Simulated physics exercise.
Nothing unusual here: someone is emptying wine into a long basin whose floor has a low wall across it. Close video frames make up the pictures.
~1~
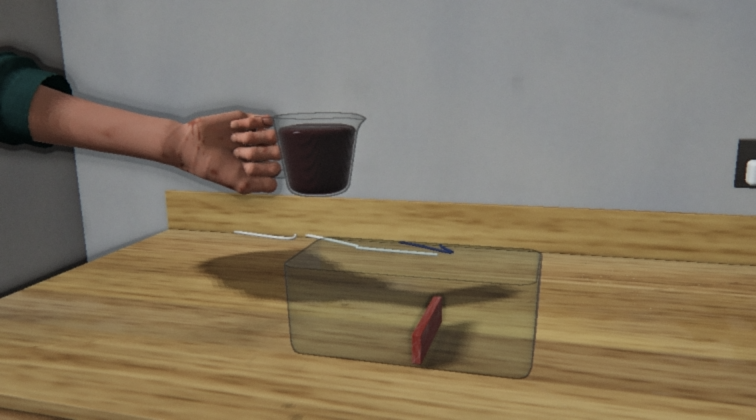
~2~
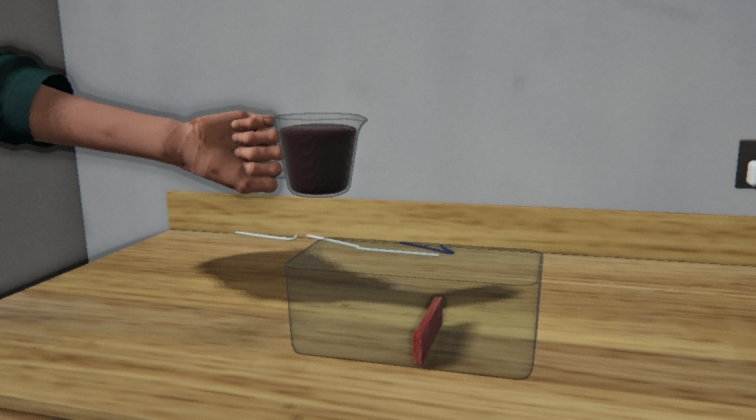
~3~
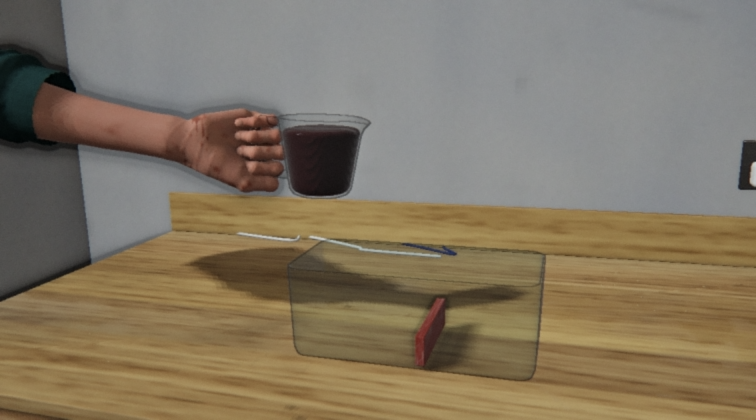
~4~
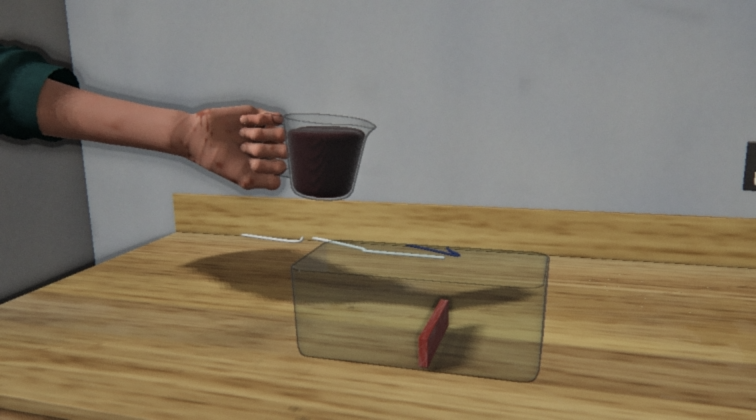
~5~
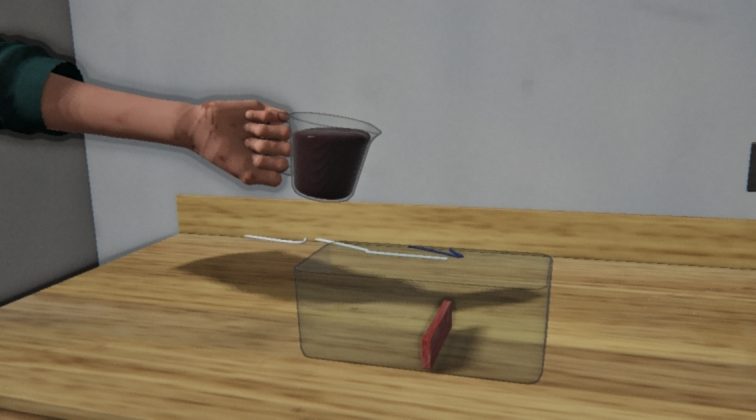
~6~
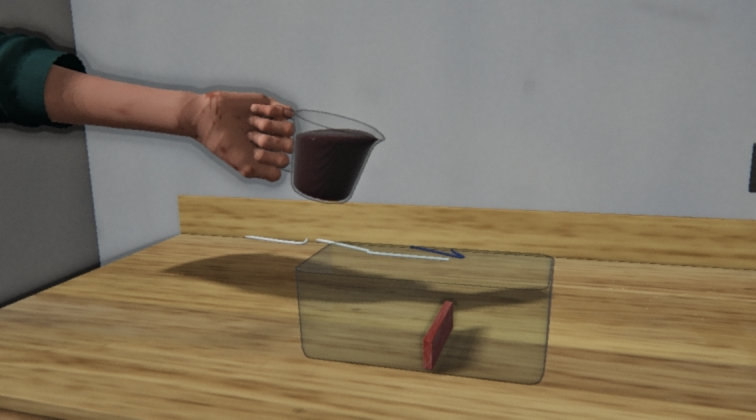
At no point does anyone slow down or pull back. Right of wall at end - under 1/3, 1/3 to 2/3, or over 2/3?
Below a third.
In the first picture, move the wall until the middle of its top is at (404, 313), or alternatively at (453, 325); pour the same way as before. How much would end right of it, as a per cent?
Try one about 75 %, try two about 10 %.
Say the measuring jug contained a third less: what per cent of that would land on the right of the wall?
Roughly 5 %.
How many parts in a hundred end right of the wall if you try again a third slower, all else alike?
I'd say roughly 30 in every hundred ends up there.
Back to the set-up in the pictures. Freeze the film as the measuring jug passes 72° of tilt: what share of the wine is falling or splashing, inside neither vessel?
Close to 25 per cent.
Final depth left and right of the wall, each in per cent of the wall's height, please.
Left part: 40 per cent; right part: 20.
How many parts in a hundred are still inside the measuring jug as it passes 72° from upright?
It still holds around 65 per cent there.
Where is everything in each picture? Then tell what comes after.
In the first frame, it leans 0°; its right rim is at (365, 118); the wine meets the walls at (283, 127) and (356, 128); the long basin's rim runs from (303, 252) to (539, 268); the wall's top is at (428, 316).
In the second frame, it leans 1°; its right rim is at (367, 119); the wine meets the walls at (284, 127) and (357, 129).
In the third frame, it leans 3°; its right rim is at (370, 122); the wine meets the walls at (287, 128) and (360, 130).
In the fourth frame, it leans 6°; its right rim is at (376, 127); the wine meets the walls at (293, 129) and (365, 132).
In the fifth frame, it leans 10°; its right rim is at (381, 132); the wine meets the walls at (297, 131) and (371, 135).
In the sixth frame, it leans 16°; its right rim is at (385, 139); the wine meets the walls at (301, 133) and (378, 136).
A moment on, the measuring jug is tipped part way and 63 per cent is still to pour, 9 is left of the wall and 4 right of it.
Next, the measuring jug is tipped right over and 12 per cent is still to pour, 54 is left of the wall and 20 right of it.
Then the measuring jug is tipped right over and 0 per cent is still to pour, 76 is left of the wall and 21 right of it.
Later the measuring jug is tipped right over and 0 per cent is still to pour, 76 is left of the wall and 22 right of it.
At rest 76 per cent lies left of the wall, 22 right of it and 2 outside.
